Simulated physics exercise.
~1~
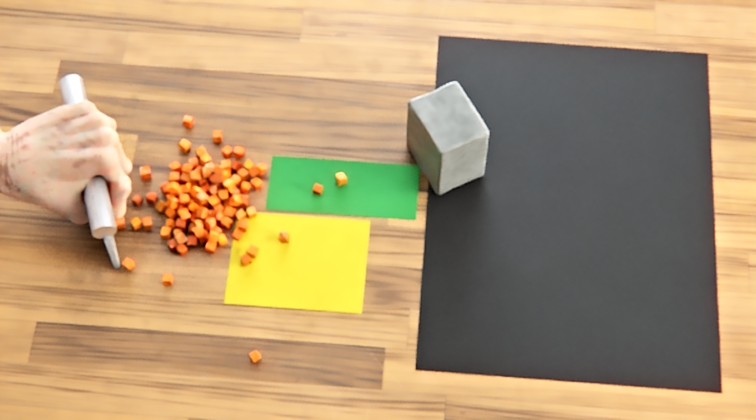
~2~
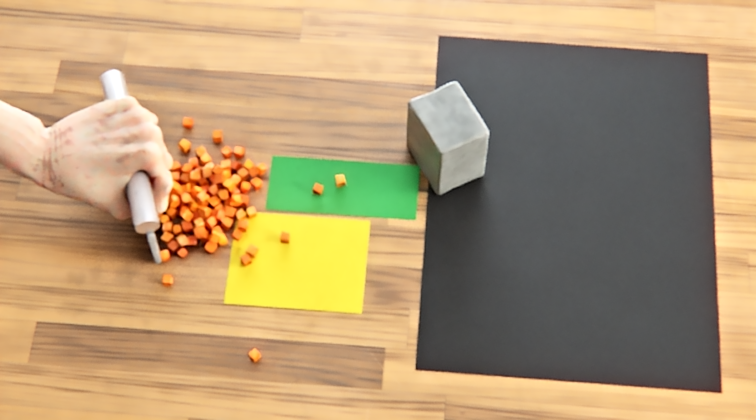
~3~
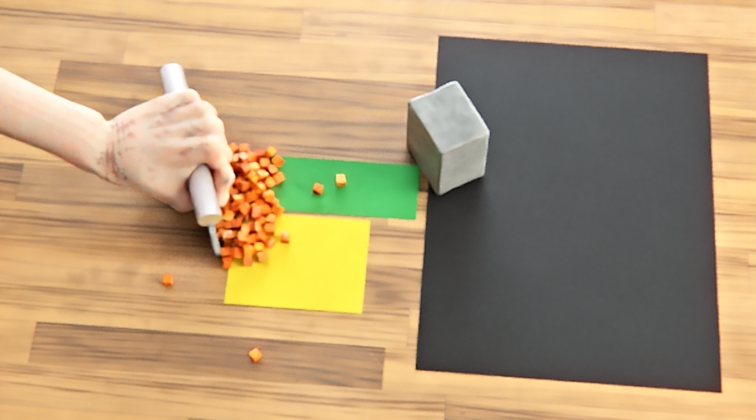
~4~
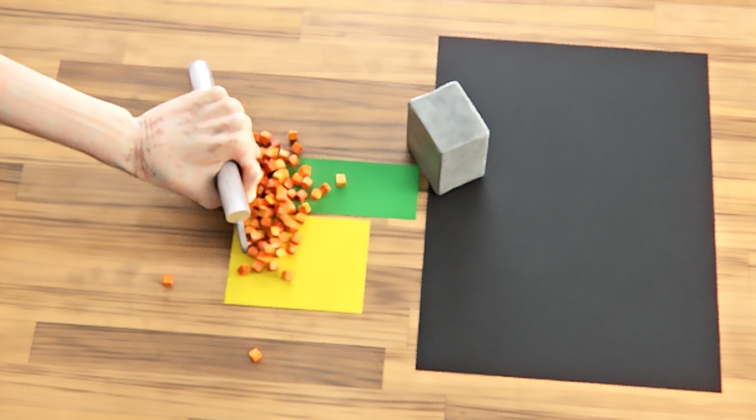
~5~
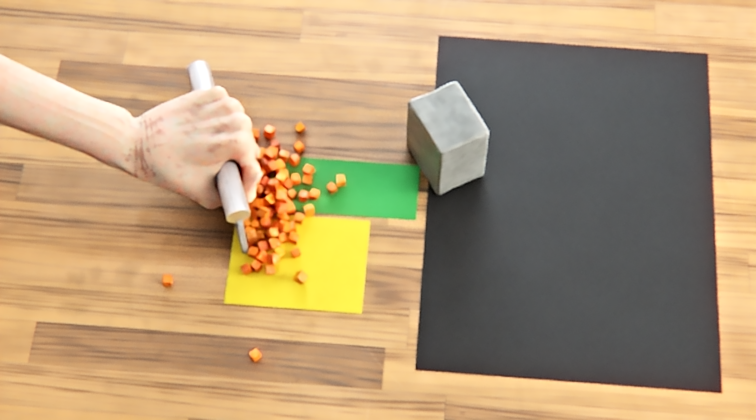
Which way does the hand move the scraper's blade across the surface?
The hand moves the blade to the right, pushing the orange cubes toward the coloured mats.
